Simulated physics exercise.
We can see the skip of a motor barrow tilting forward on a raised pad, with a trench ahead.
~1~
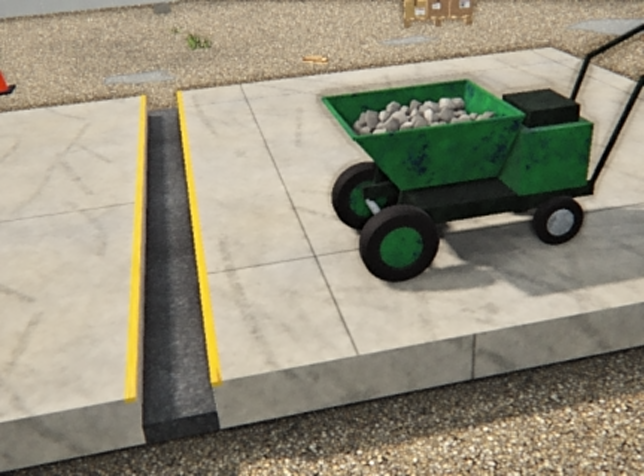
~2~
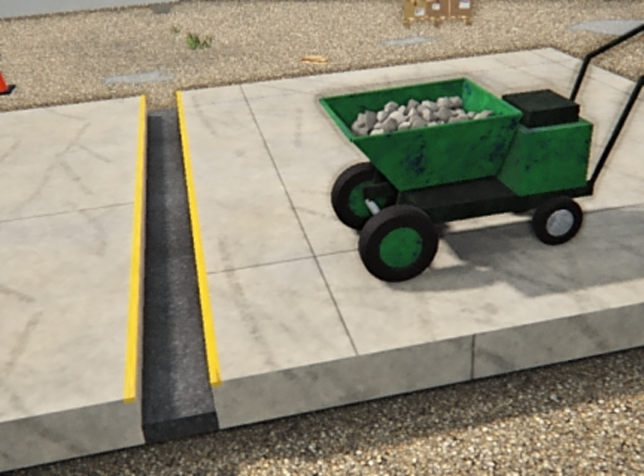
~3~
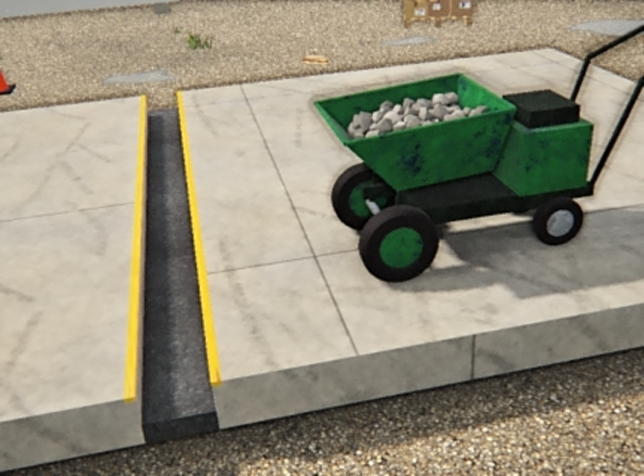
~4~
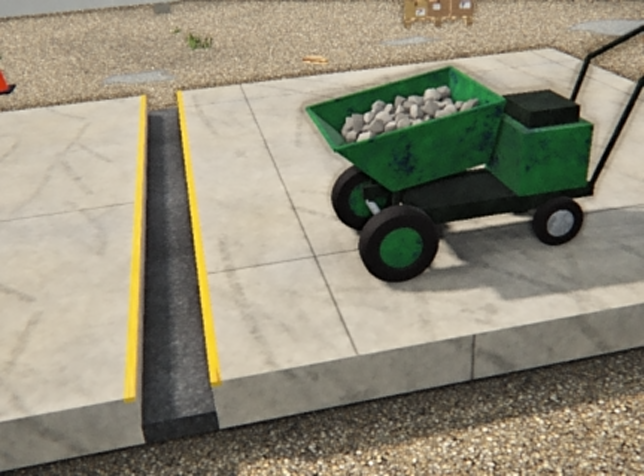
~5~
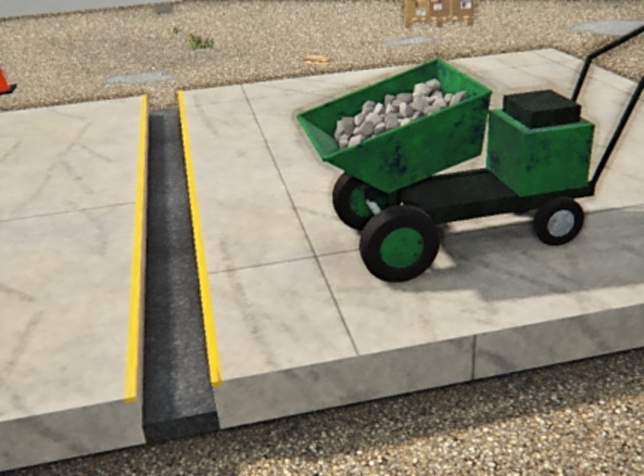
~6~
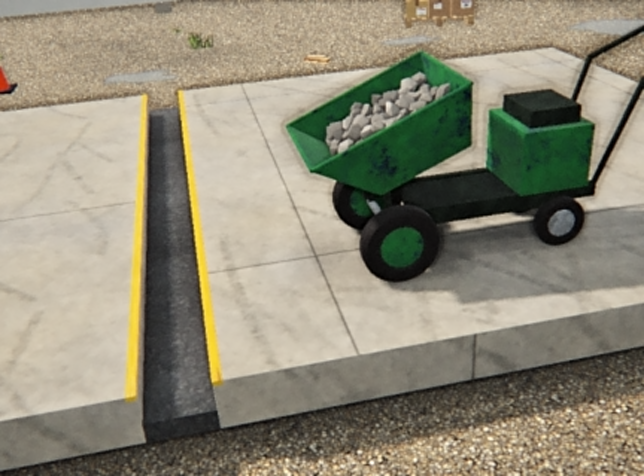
A green skip full of broken stones tilts forward to the left on a stationary barrow.
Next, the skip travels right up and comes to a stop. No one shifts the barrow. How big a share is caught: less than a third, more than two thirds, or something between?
Trench gets below a third.
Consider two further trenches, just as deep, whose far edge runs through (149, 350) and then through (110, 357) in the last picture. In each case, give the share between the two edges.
20 %, 20 %.
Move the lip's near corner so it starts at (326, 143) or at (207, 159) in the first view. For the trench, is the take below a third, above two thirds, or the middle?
Between a third and two thirds, then less than a third.
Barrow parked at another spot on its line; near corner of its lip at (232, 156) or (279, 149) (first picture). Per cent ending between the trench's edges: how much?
Roughly 40 per cent at the first spot and 80 per cent at the second.
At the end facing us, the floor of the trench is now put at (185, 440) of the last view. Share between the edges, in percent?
It works out to some 20 per cent.
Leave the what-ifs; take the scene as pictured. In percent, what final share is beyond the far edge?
Roughly 0 per cent of the load.
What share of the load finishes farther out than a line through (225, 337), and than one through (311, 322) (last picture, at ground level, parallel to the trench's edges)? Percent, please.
Close to 30 and 70 per cent respectively.
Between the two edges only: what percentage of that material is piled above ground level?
Roughly 0 %.
Just after the last frame, skip tipped steeply; every one in the skip.
A moment on, skip tipped right over; the larger part in the skip; roughly a quarter short of the trench.
Further on, skip tipped right over; roughly a third in the skip; roughly half short of the trench; roughly a quarter in or heaped over the trench.
When it is over, skip tipped right over; roughly a third in the skip; roughly a third short of the trench; roughly a quarter in or heaped over the trench; not one beyond it.
